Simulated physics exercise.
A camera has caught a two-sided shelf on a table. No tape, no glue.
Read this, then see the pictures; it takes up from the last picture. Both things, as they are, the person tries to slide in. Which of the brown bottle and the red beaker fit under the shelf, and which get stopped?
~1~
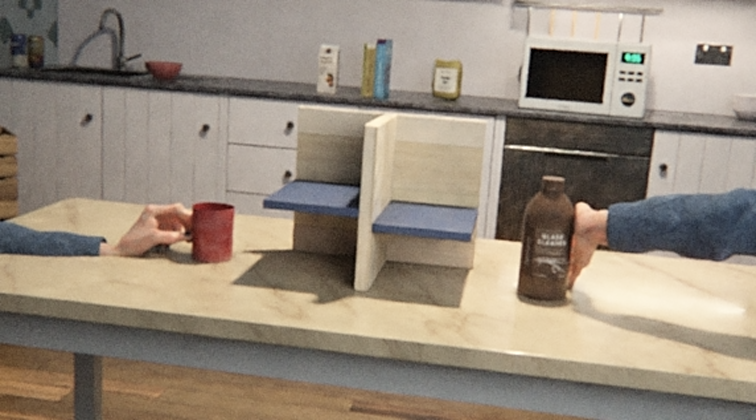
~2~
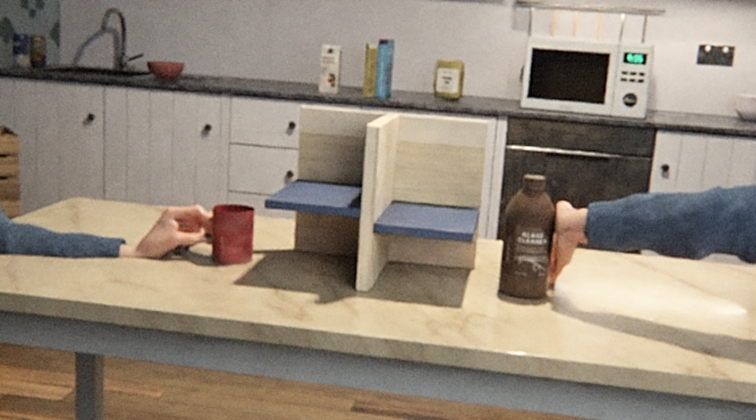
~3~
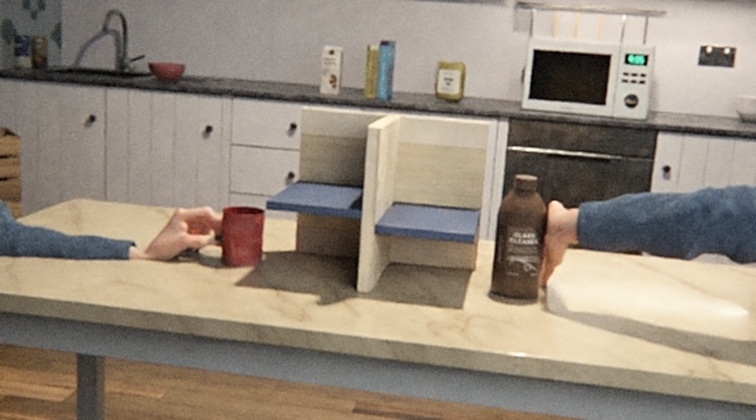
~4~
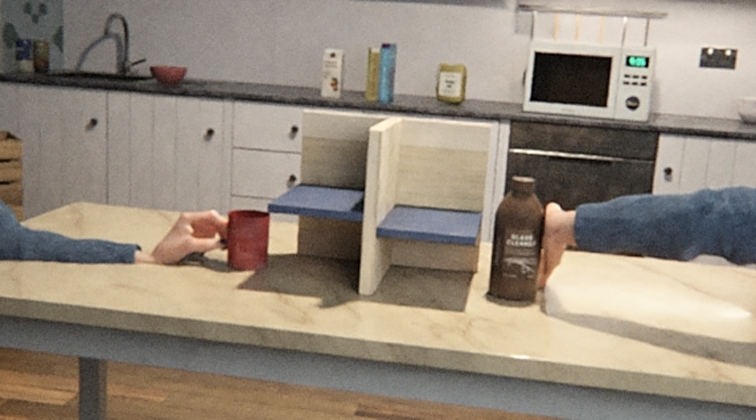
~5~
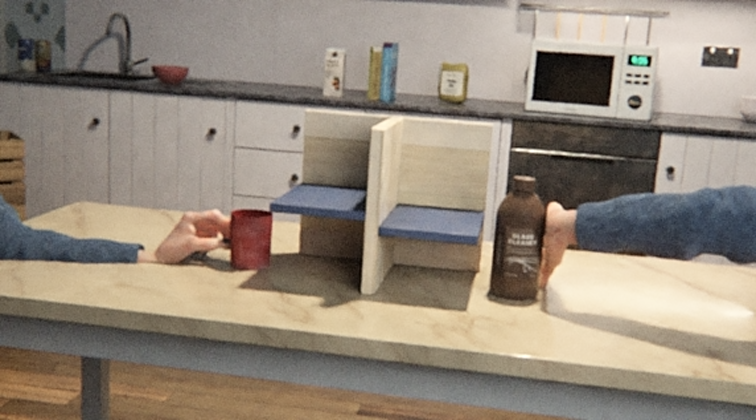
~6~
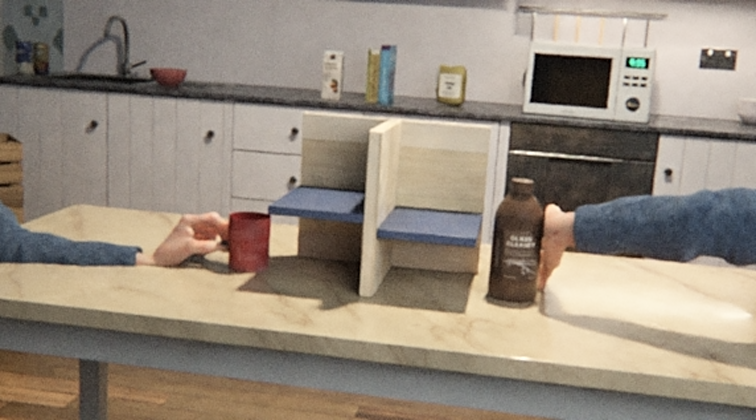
The brown bottle is too high; the red beaker is low enough.
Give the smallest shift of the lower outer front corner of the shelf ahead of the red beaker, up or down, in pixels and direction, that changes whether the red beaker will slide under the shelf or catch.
Shift: Approx. 16 px, direction down.
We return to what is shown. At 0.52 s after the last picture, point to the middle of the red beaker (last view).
Roughly at (286, 245).
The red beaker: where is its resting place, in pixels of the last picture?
It ends up around (306, 248).
Then, 0.26 s later than the last frame, brown bottle sliding up to the opening near (505, 238); red beaker sliding up to the opening near (259, 243).
Then, 0.52 s later than the last frame, brown bottle stopped at the opening near (504, 237); red beaker part of the way in near (287, 245).
When it is over, the brown bottle catches on the edge, near (504, 237); the red beaker slides in, near (306, 248).
